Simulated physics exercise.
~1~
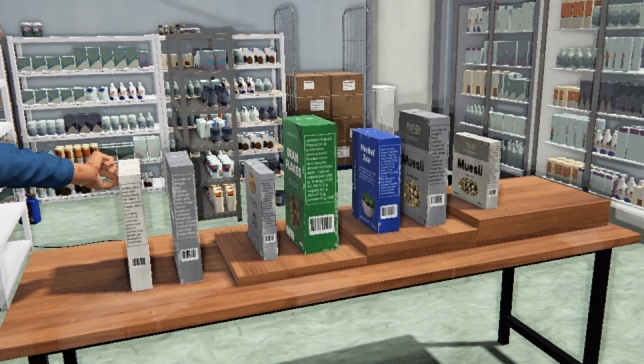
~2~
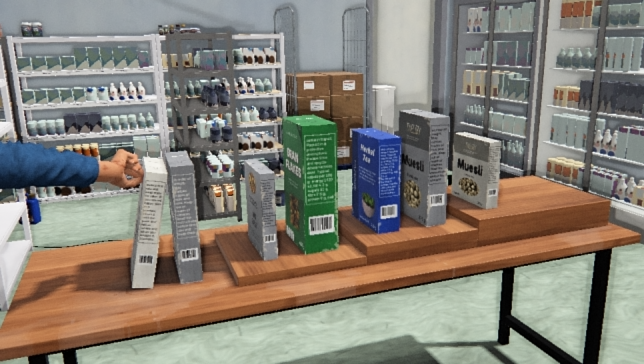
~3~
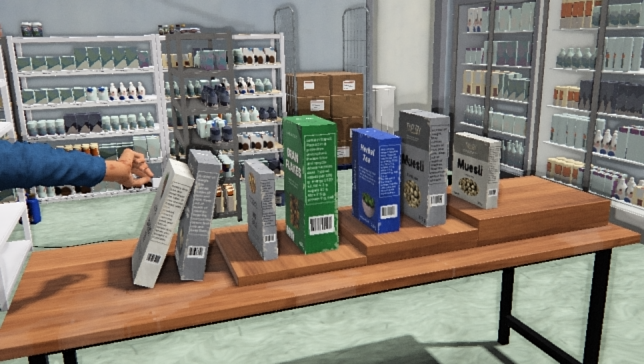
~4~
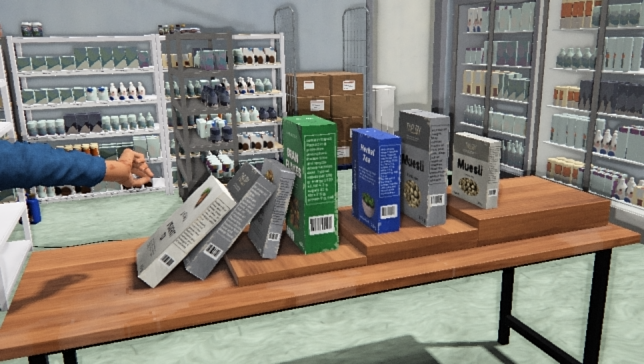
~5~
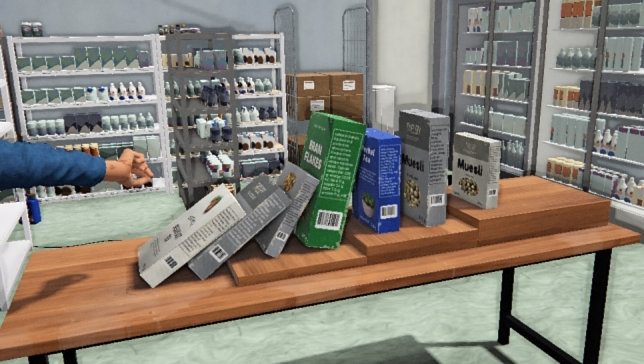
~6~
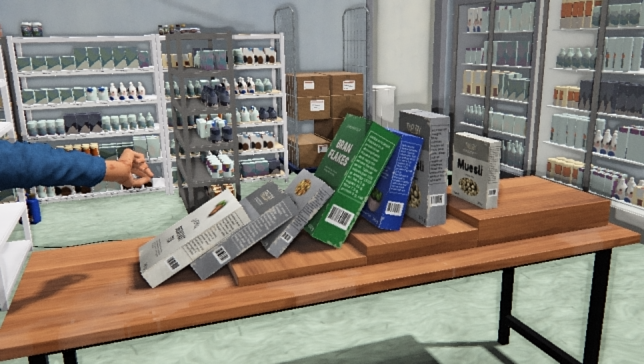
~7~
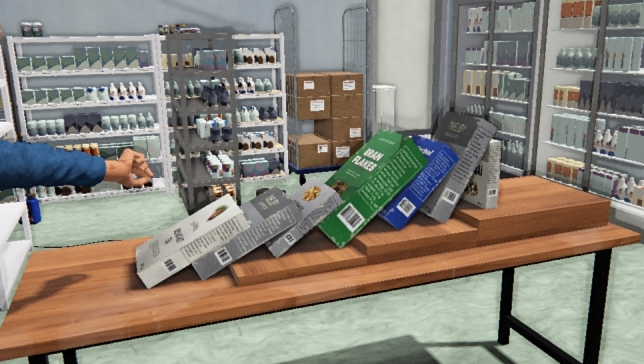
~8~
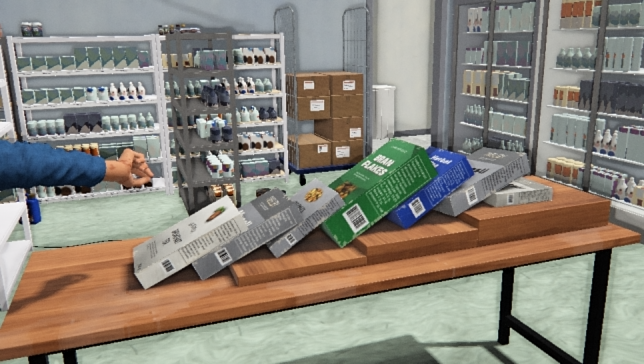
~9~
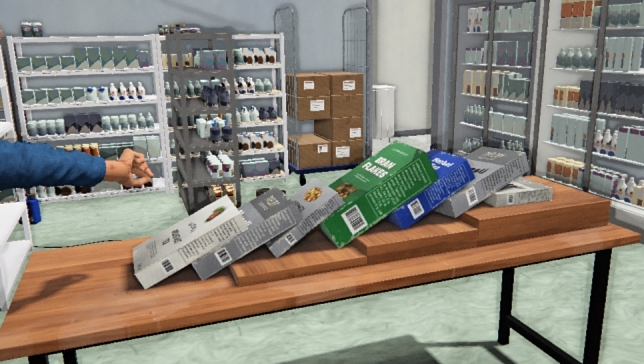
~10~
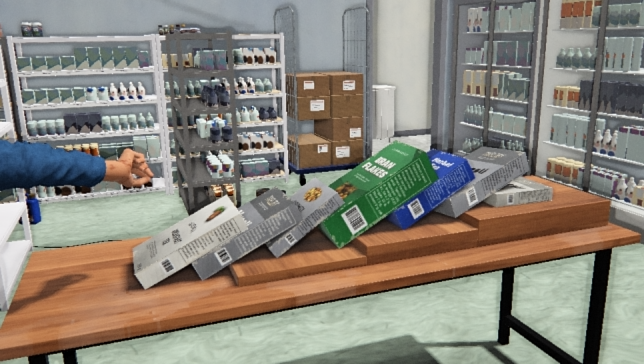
In the video, a hand pushes the leftmost of seven cereal boxes standing along a stepped wooden table, and it tips right into the next, toppling the gray, green and blue boxes in turn until all seven have fallen, most resting tilted against one another.
